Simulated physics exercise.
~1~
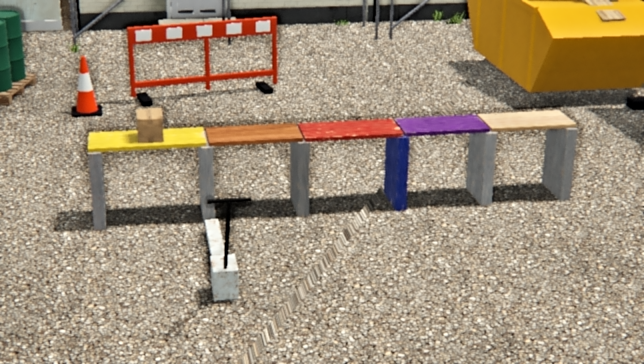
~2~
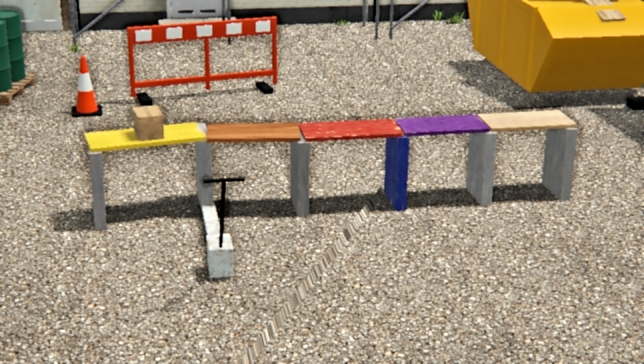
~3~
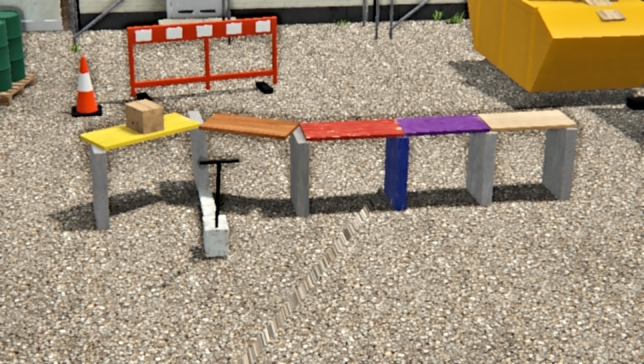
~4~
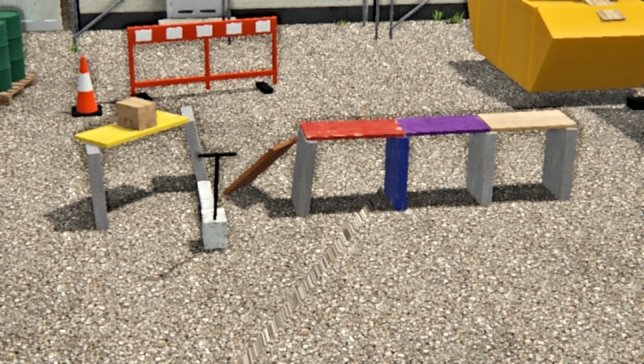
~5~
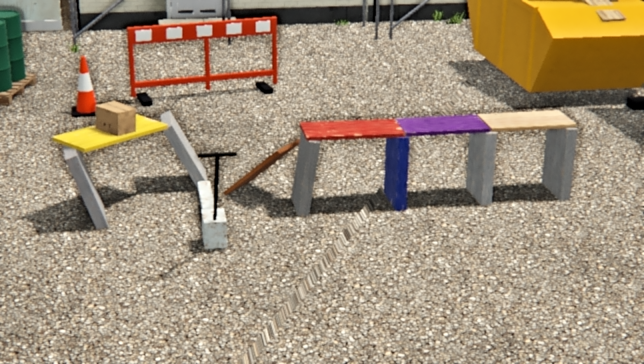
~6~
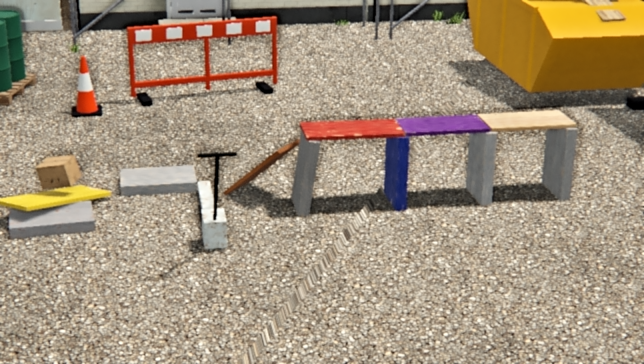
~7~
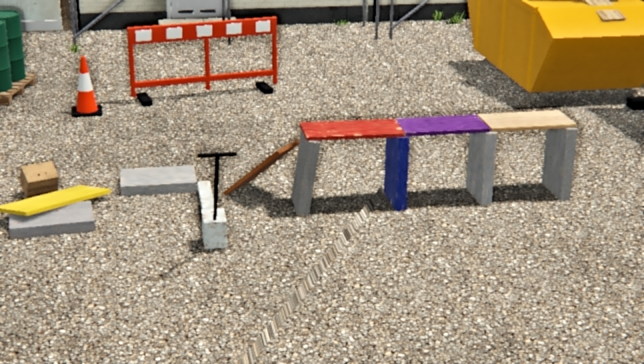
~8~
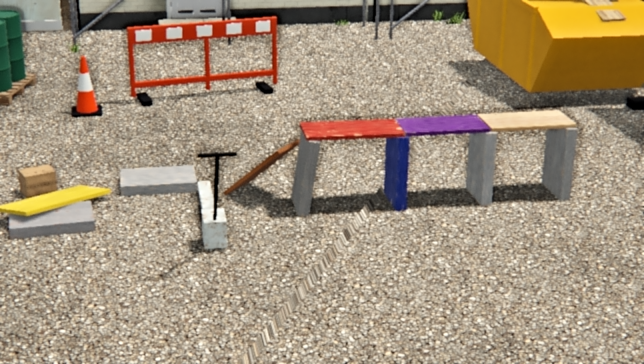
Row of coloured boards on grey uprights losing its yellow and brown boards as a jack pushes in, the right side standing.
